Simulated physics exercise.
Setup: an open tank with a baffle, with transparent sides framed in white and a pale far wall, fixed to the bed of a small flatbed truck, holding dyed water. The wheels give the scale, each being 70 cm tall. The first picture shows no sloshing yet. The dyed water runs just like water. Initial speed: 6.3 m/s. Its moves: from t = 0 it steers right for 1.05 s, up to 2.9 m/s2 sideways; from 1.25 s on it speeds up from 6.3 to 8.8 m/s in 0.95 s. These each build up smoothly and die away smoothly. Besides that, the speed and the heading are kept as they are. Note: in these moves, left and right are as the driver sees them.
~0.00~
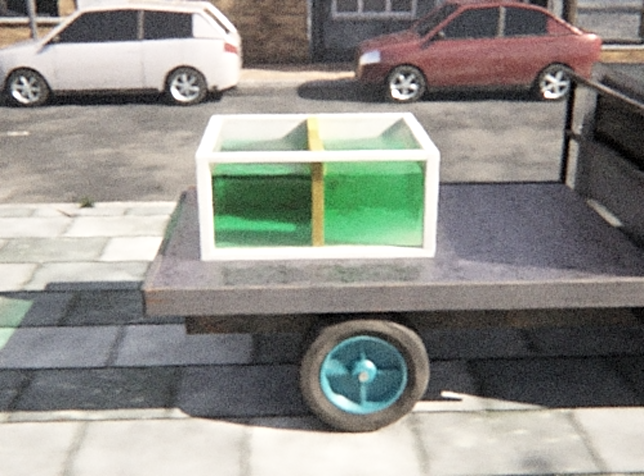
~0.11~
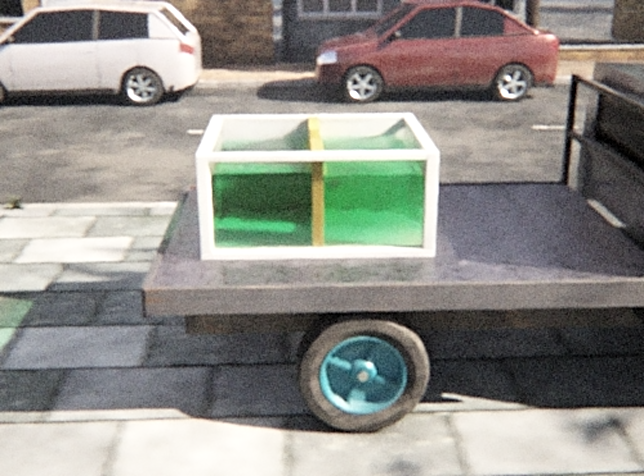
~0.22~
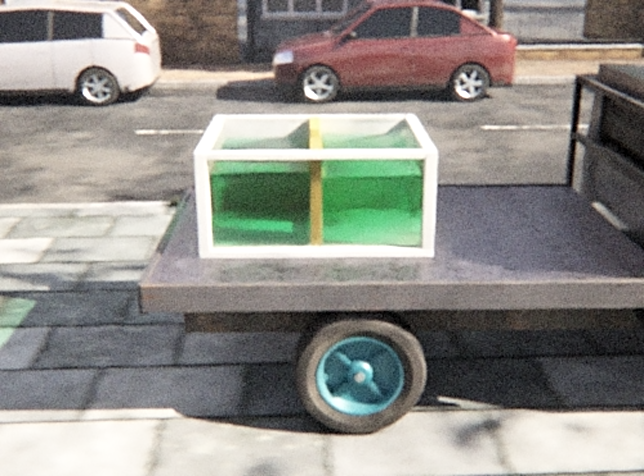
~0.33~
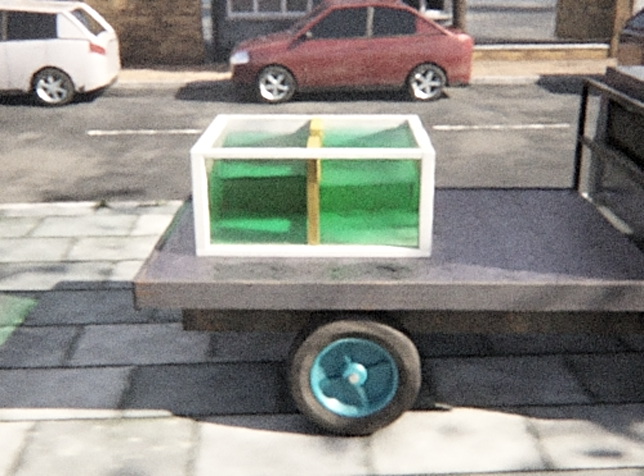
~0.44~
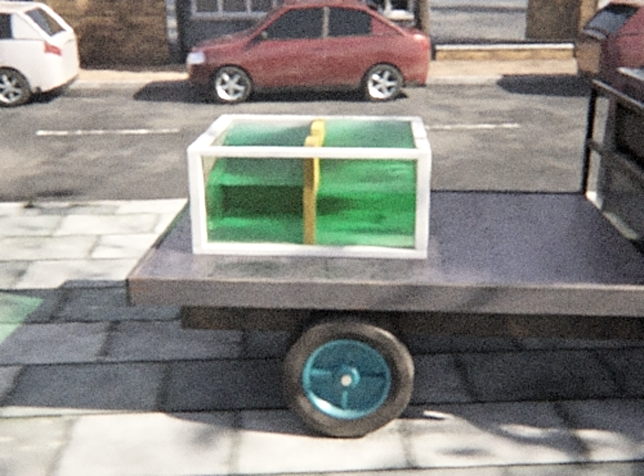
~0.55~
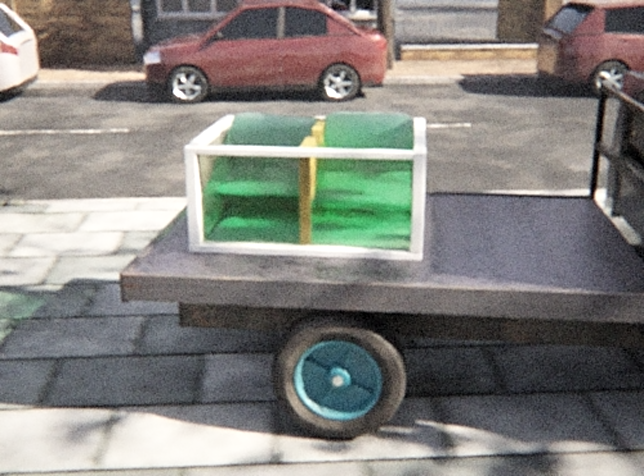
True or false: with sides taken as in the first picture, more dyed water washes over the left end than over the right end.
True.
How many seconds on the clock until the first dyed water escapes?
It happens at some 0.9 s.
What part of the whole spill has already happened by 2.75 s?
Some 100 per cent by then.
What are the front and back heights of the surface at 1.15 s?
Approx. 44 cm front, approx. 40 cm back.
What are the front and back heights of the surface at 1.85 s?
The front reads 24 cm and the back reads 58 cm.
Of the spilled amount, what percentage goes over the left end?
About 30 per cent.
By 1.15 s the surface is 43 cm up at the front and 41 cm at the back; 5 per cent is out, over the far side.
By 1.85 s the surface is 23 cm up at the front and 57 cm at the back; 6 per cent is out, over the far side, a little elsewhere.
By 2.75 s the surface is 36 cm up at the front and 39 cm at the back; 11 per cent is out, mostly over the far side, some over the left end.
By 5.18 s 11 per cent is out, mostly over the far side, some over the left end; the right end has passed 0 per cent and the left end 3.
